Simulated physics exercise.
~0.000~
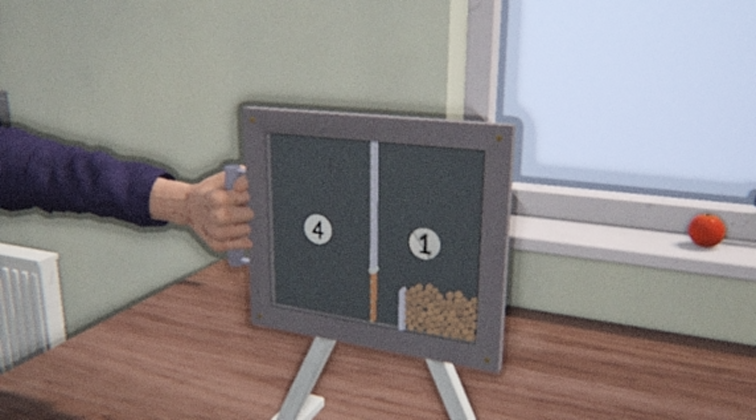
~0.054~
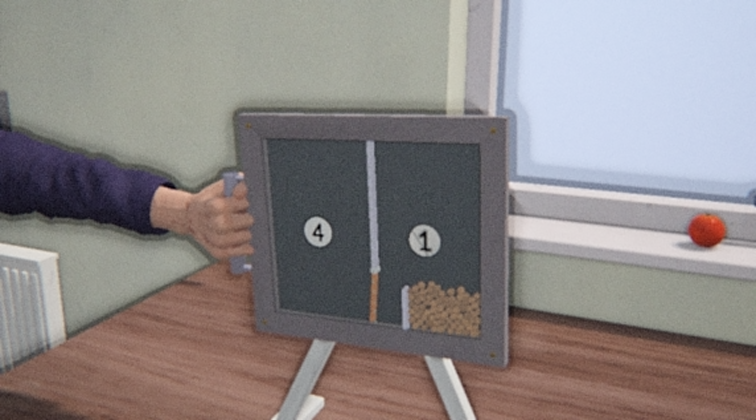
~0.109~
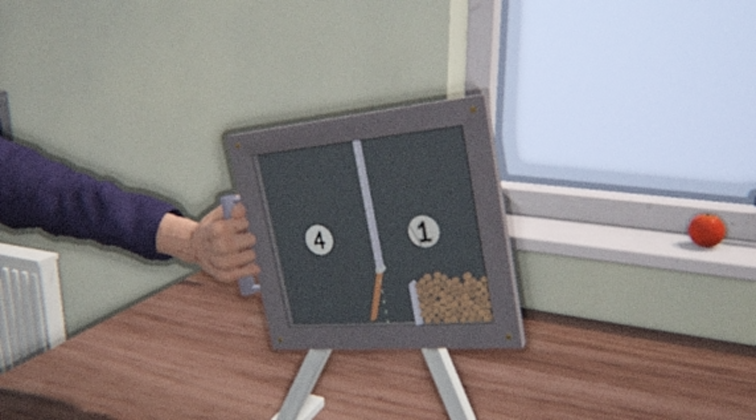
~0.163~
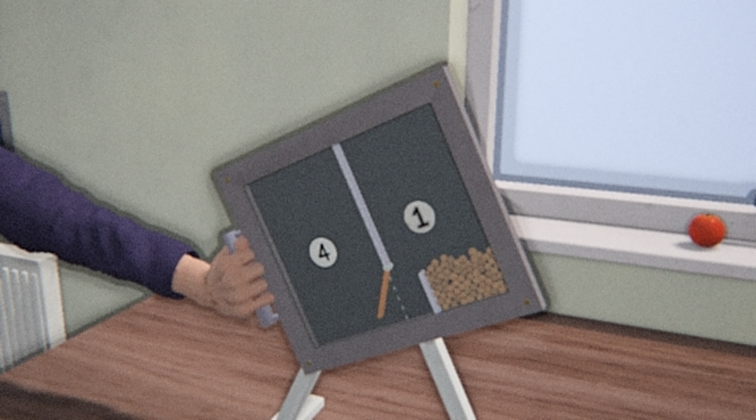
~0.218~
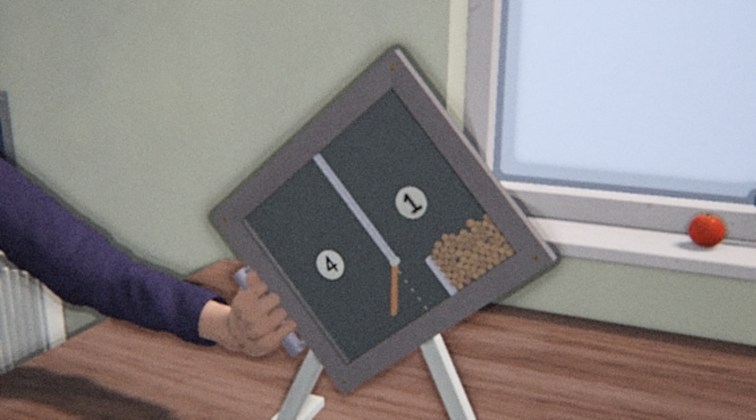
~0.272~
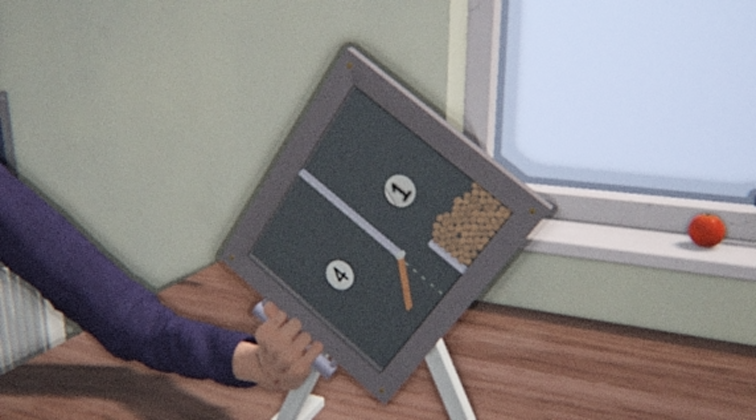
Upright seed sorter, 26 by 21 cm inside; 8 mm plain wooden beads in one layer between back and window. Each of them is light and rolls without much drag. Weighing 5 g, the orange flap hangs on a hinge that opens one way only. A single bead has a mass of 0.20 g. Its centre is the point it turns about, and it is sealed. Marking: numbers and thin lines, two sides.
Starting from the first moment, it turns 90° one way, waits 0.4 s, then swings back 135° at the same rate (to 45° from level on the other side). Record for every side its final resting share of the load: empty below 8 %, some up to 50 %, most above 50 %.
Final shares: No. 1: Most; 4: Some.
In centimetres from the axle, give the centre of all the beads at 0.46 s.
Roughly 7 centimetres to the right and 7 centimetres above.
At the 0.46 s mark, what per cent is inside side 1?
Roughly 100 per cent of it.
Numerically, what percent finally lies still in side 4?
Some 40 percent.
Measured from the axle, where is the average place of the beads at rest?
Some 5 cm left and 9 cm below.
After 0.46 s, it stands 90° anticlockwise; the beads' middle is 7 cm right of and 7 cm above the centre; no. 1, 100 %; orange flap open 79°.
After 1.18 s, it stands 22° anticlockwise; the beads' middle is in line with and 6 cm below the centre; no. 1, 60 %, no. 4, 40 %; orange flap open 23°.
After 1.49 s, it stands 45° clockwise; the beads' middle is 6 cm left of and 7 cm below the centre; no. 1, 60 %, no. 4, 40 %; orange flap open 14°.
All still by 2.1 s, it stands 45° clockwise; no. 1, 60 %, no. 4, 40 %; orange flap open 13°.
